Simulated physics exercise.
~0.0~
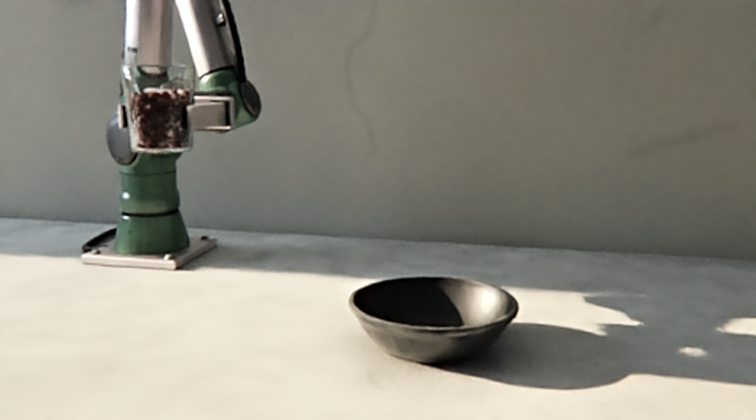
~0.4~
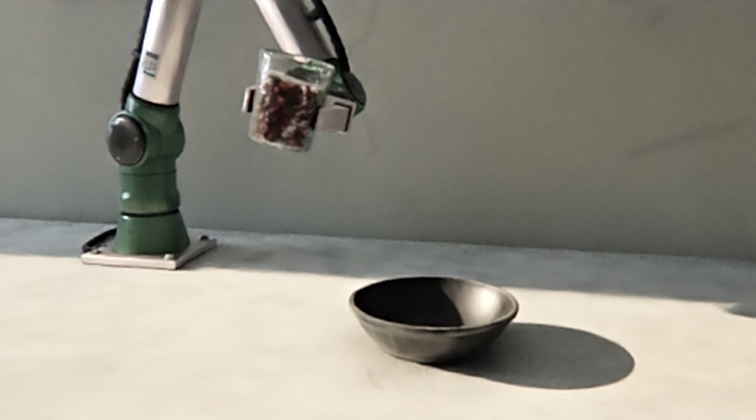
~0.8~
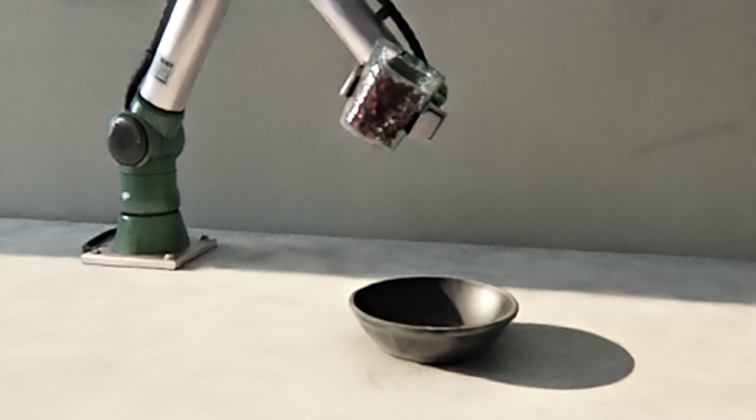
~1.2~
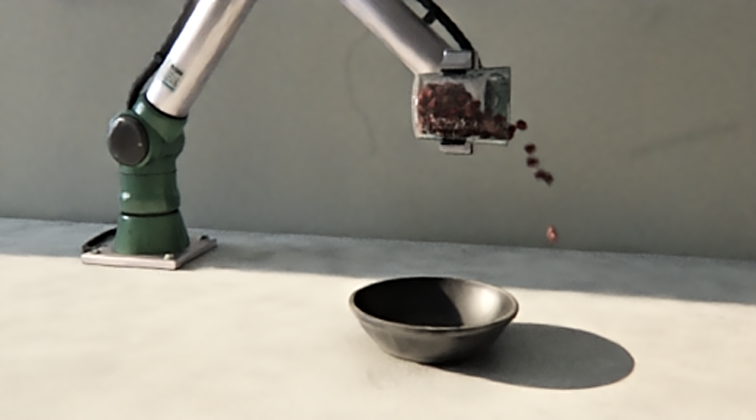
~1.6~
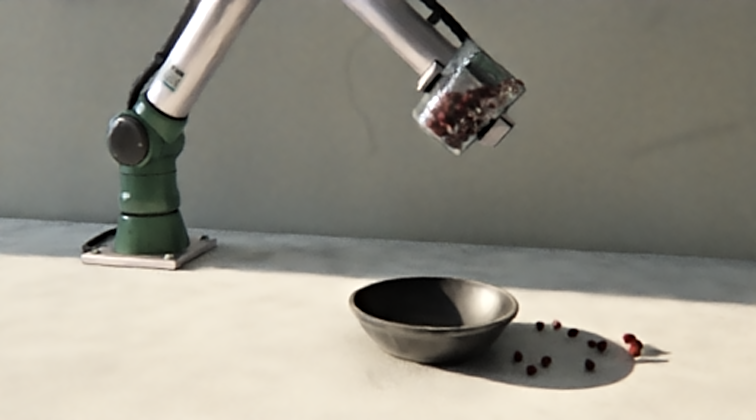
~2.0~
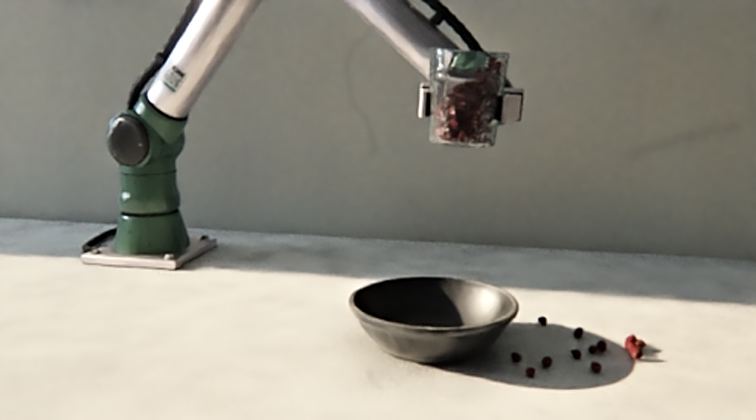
A green and silver robot arm stands at the left of a pale, sunlit tabletop before a plain grey wall, seen from a fixed view in front and slightly above. It grips a clear cup of dark red dried beans, and a black bowl sits near the middle of the table. The arm carries the cup to the right, tilting it along the way until it lies on its side. A few beans spill out past the bowl and scatter on the table to its right. The arm then turns the cup upright, still mostly full, leaving the bowl apparently empty.
